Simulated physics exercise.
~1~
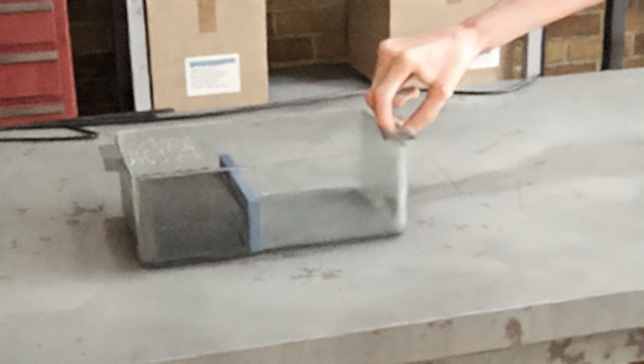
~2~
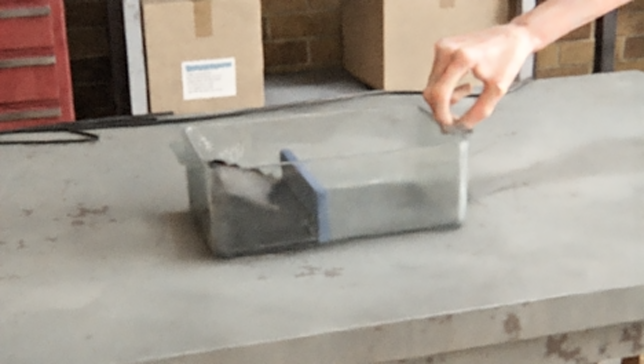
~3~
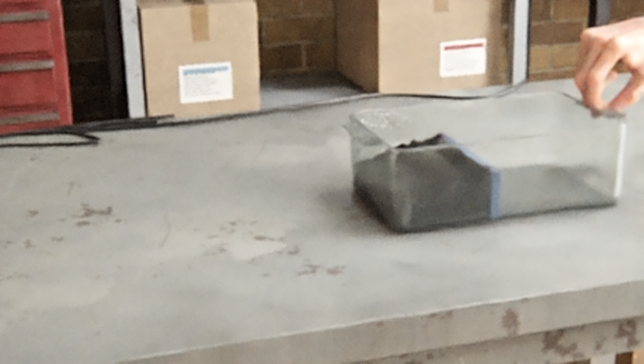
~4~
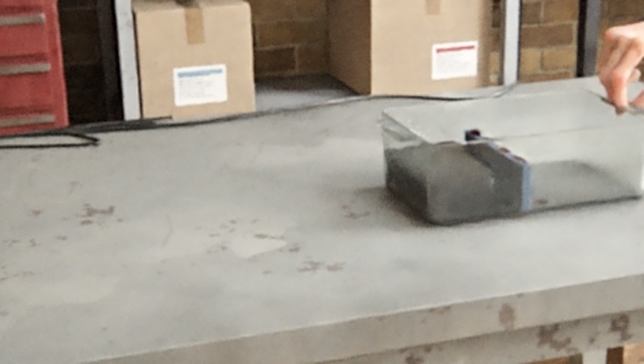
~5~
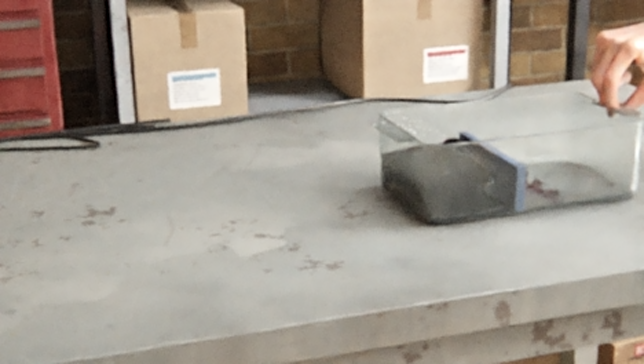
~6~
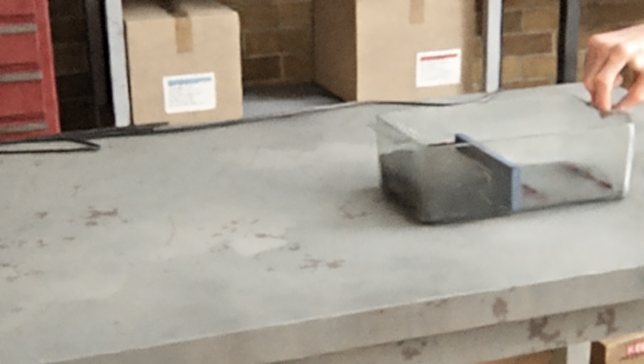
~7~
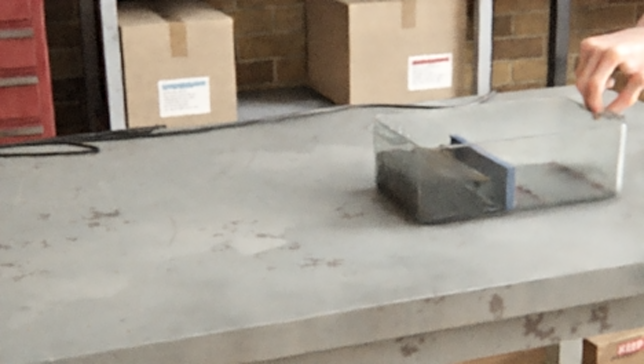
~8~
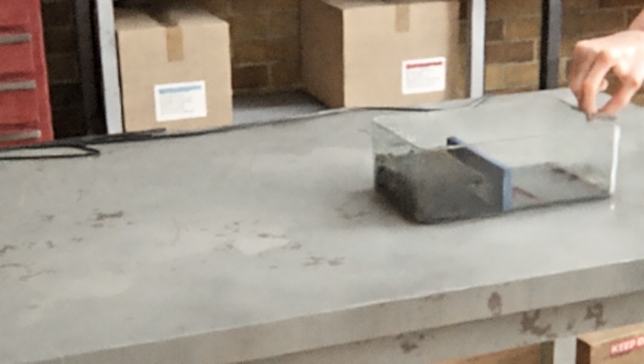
A clear oblong tub with a low blue wall across it, dark liquid on its left side, sits on a worn grey table, seen from the front and slightly above. Cardboard boxes stand behind it before a brick wall, with a red tool cabinet at the far left and a black cable along the table. A hand grips the tub's right end and pulls it to the right. The liquid tilts and sloshes up against the divider, and a little crosses over. The tub stops and the liquid settles, nearly all still left of the upright wall, none spilled on the table.
